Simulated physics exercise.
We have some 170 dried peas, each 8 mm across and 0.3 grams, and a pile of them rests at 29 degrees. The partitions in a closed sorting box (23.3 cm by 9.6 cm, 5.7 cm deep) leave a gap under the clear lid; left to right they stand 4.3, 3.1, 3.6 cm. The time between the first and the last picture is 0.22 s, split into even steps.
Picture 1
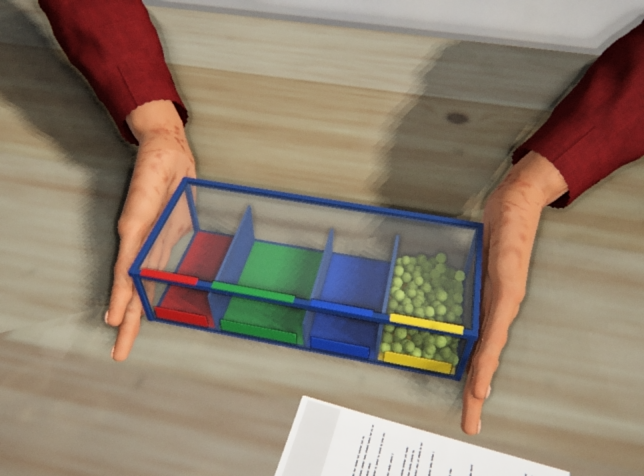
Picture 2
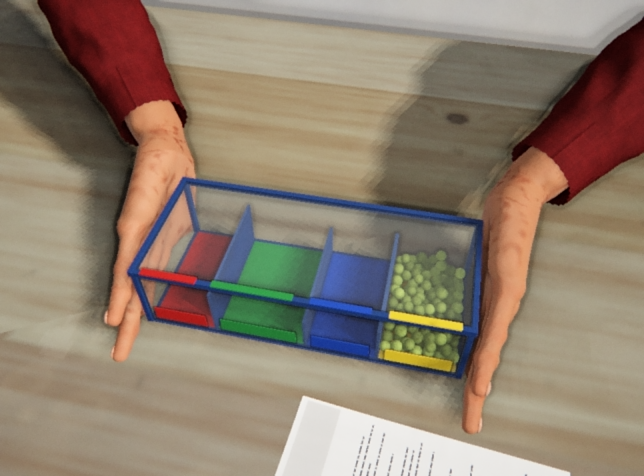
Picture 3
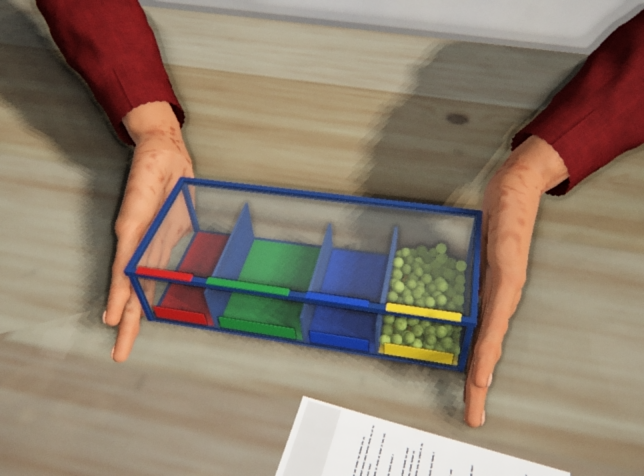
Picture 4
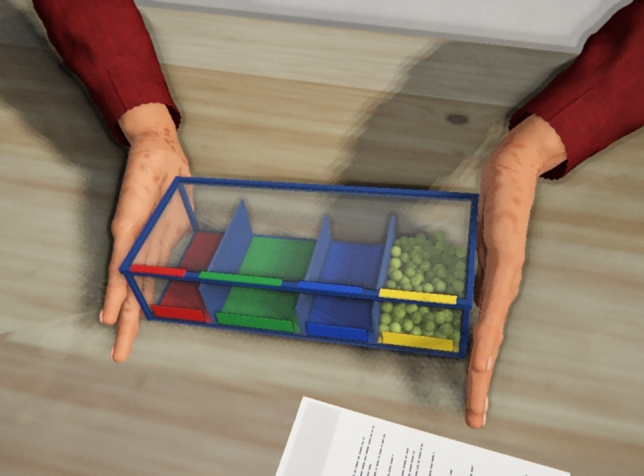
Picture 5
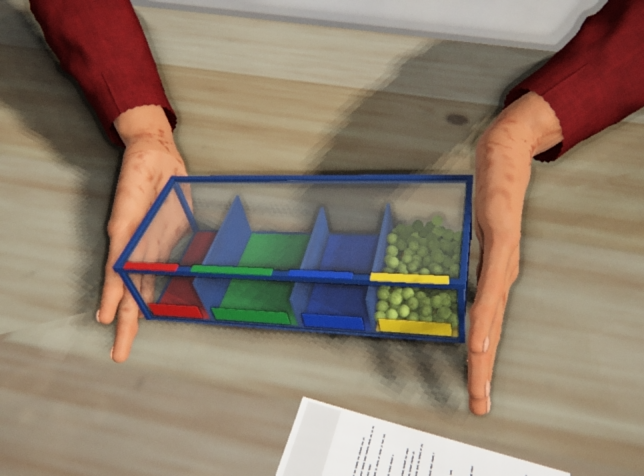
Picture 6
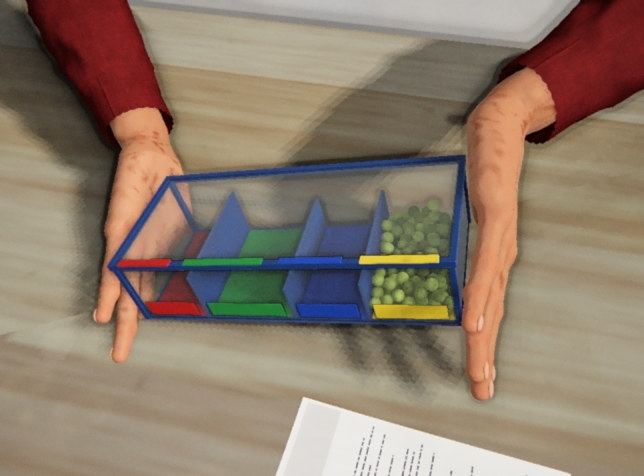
At the start, two hands in red sleeves hold a clear, blue-edged box with red, green, blue and yellow sections, green peas filling only the yellow one at right. The hands gradually tilt the box, raising its right end, while the peas stay in the yellow section.
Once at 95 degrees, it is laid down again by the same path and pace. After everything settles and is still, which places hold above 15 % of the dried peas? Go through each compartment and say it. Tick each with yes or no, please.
Red - yes; blue - no; green - yes; yellow - yes.
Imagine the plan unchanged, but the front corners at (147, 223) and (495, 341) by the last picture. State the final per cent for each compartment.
Red 0; blue 0; green 0; yellow 100.
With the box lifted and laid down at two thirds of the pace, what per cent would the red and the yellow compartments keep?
The red compartment would end with 35 per cent, the yellow one with 25 per cent.
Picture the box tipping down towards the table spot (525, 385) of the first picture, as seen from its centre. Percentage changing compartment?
0 %.
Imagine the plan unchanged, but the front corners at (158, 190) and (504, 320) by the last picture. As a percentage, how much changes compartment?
About 0 %.
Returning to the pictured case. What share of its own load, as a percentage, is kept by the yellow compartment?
Something like 20 in a hundred.
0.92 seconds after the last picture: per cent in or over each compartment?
Red 5 %, blue 15 %, green 0 %, yellow 80 %.
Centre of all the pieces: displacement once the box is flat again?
The balance point ends up some 12.0 centimetres from where it began.
Then, 0.92 s after the last picture, tilt 95 degrees; red 5 %, blue 15 %, yellow 80 %.
Then, 1.54 s after the last picture, tilt 42 degrees; red 35 %, green 40 %, yellow 25 %.
Then, 2.20 s after the last picture, tilt 0 degrees; red 35 %, green 40 %, yellow 25 %.
In the end, red 35 %, blue 0 %, green 40 %, yellow 25 %.
